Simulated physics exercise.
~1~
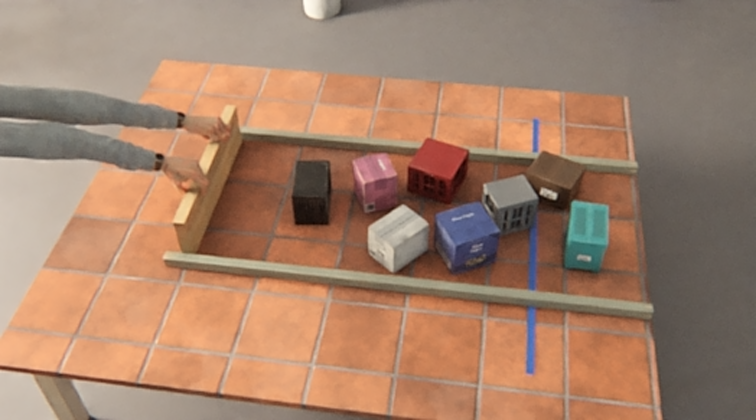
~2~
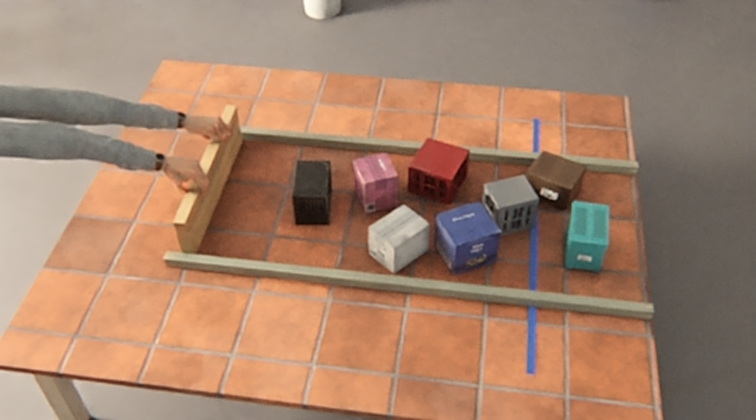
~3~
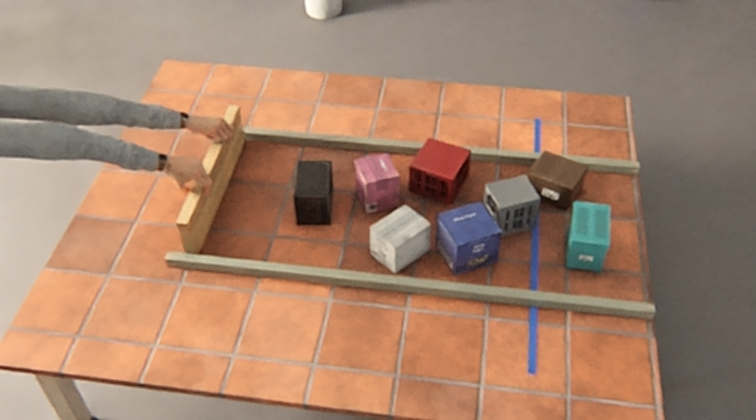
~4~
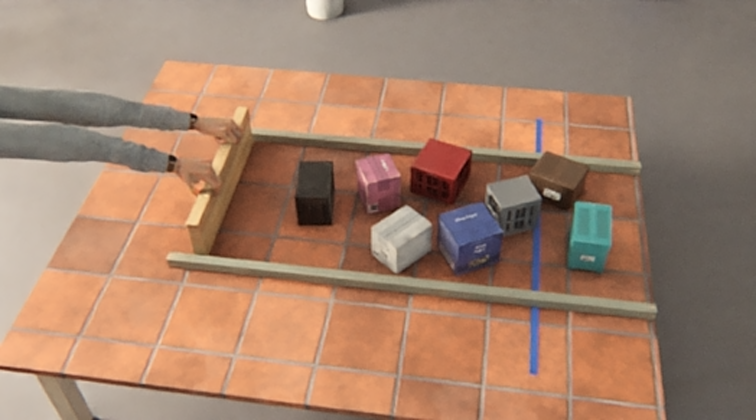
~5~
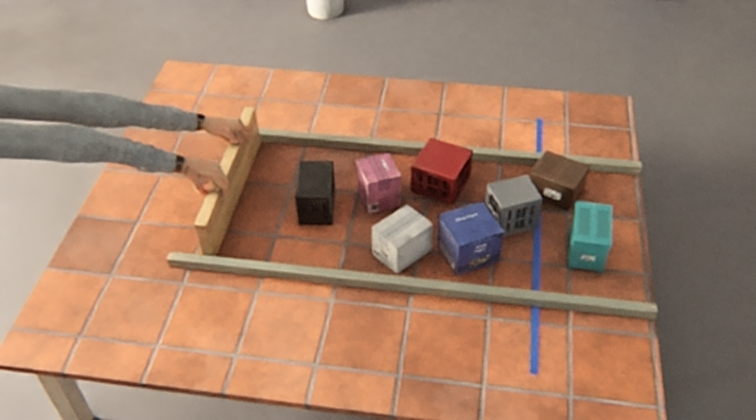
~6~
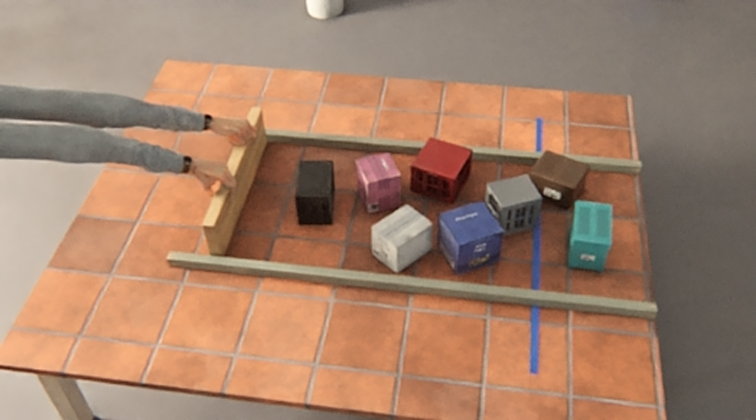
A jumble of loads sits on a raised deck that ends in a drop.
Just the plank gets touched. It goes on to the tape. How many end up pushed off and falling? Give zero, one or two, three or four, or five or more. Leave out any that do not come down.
One or two fall.
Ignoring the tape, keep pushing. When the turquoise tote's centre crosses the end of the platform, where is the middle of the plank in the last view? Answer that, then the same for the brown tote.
(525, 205) and then (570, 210), give or take.
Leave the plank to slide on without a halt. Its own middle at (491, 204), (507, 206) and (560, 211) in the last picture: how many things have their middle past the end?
In order, that gives 0, then 0, then 2.
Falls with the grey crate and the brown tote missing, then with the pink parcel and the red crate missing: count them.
The first try gives 0, the second gives 0.
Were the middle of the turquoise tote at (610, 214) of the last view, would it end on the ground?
Note: Turquoise tote leaves the top.
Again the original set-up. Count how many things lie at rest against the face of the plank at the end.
It's 3 of them.
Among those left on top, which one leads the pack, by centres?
Grey crate.
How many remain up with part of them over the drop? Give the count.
I count 1 overhanging.
Soon after, none off yet; turquoise tote at rest near (590, 237); brown tote at rest near (558, 180); grey crate at rest near (512, 206).
After that, none off yet; turquoise tote displaced a little near (603, 240); brown tote displaced a little near (573, 173); grey crate displaced about its own width near (578, 202).
In the end, the number that fall off is one or two; gone, turquoise tote.
